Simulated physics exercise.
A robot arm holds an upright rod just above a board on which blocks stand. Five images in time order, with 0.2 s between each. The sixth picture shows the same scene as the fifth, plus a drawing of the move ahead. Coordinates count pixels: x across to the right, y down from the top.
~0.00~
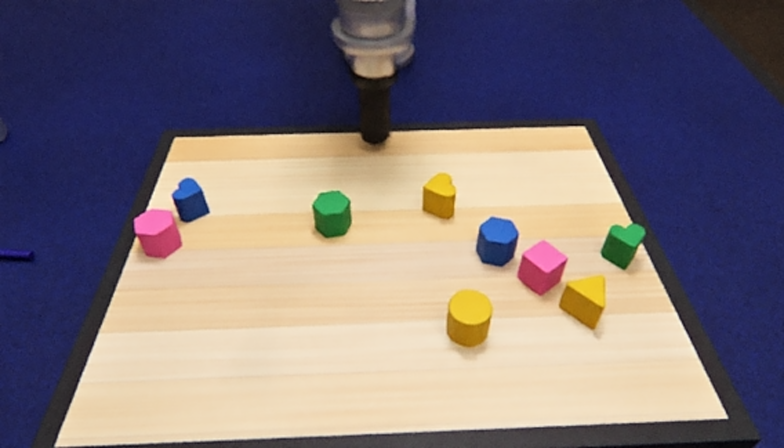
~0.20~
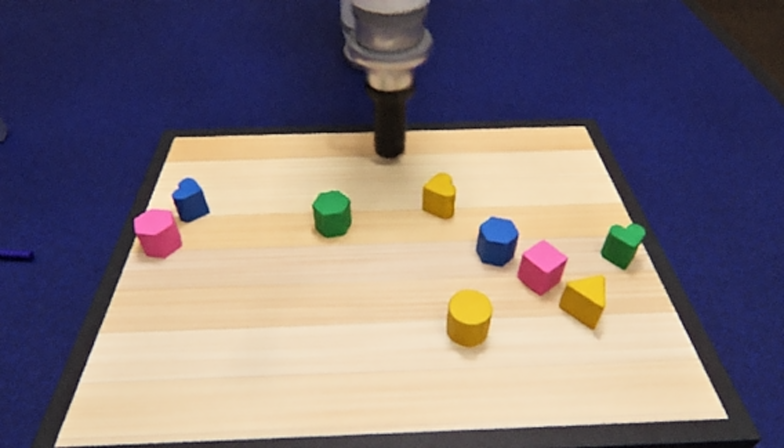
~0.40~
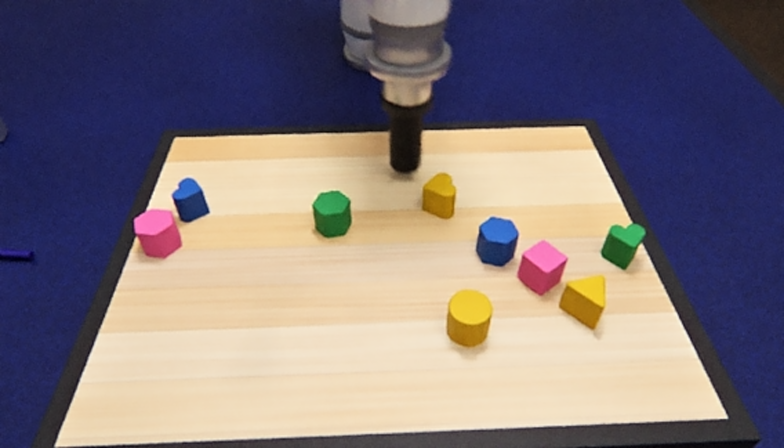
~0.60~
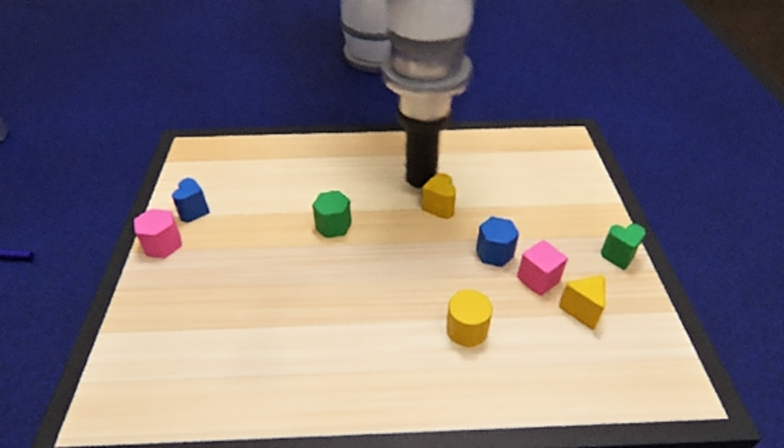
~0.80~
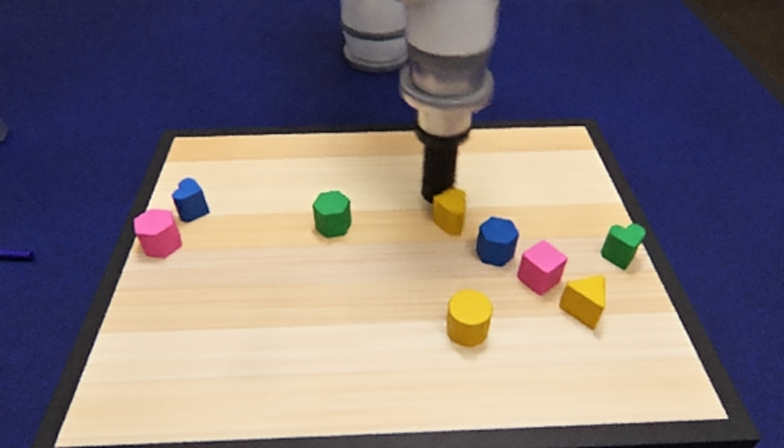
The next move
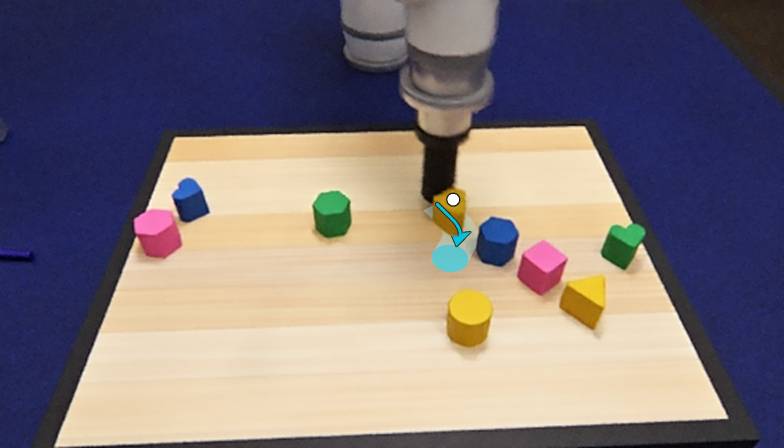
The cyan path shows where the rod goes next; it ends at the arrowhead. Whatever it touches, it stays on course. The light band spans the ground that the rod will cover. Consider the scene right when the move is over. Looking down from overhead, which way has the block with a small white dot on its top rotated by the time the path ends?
Turns anticlockwise.
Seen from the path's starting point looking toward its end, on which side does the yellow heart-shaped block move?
It gets pushed left.
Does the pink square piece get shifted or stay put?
That block stays.
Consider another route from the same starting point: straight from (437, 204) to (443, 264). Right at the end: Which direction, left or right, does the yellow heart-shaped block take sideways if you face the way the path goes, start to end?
Towards the left-hand side.
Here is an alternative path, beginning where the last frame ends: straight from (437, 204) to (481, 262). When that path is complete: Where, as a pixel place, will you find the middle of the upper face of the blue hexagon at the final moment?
The middle of its upper face should be somewhere near (533, 249).
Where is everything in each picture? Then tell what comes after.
Lower end of the rod at (376, 137), tops of blocks, yellow heart-shaped block at (442, 184), yellow circle at (471, 306), blue hexagon at (500, 229), pink square piece at (545, 255), in the first picture.
Rod at (390, 150), blocks as before, in the second picture.
Rod at (405, 164), blocks as before, in the third picture.
Rod at (421, 179), blocks as before, in the fourth picture.
Rod at (438, 194), yellow heart-shaped block at (453, 200), yellow circle at (471, 306), blue hexagon at (500, 229), pink square piece at (545, 255), in the fifth picture.
The drawn path runs from (437, 204) through (453, 220) and (460, 239) to (450, 258); the dot is on the yellow heart-shaped block.
The first path, step by step. Halfway along, rod at (461, 220); yellow heart-shaped block at (474, 229), turned 15° clockwise; blue hexagon at (507, 234), turned 10° anticlockwise.
At the end, rod at (451, 248); yellow heart-shaped block at (481, 255), turned 45° anticlockwise; yellow circle not moved; blue hexagon at (511, 239), turned 30° anticlockwise; pink square piece not moved.
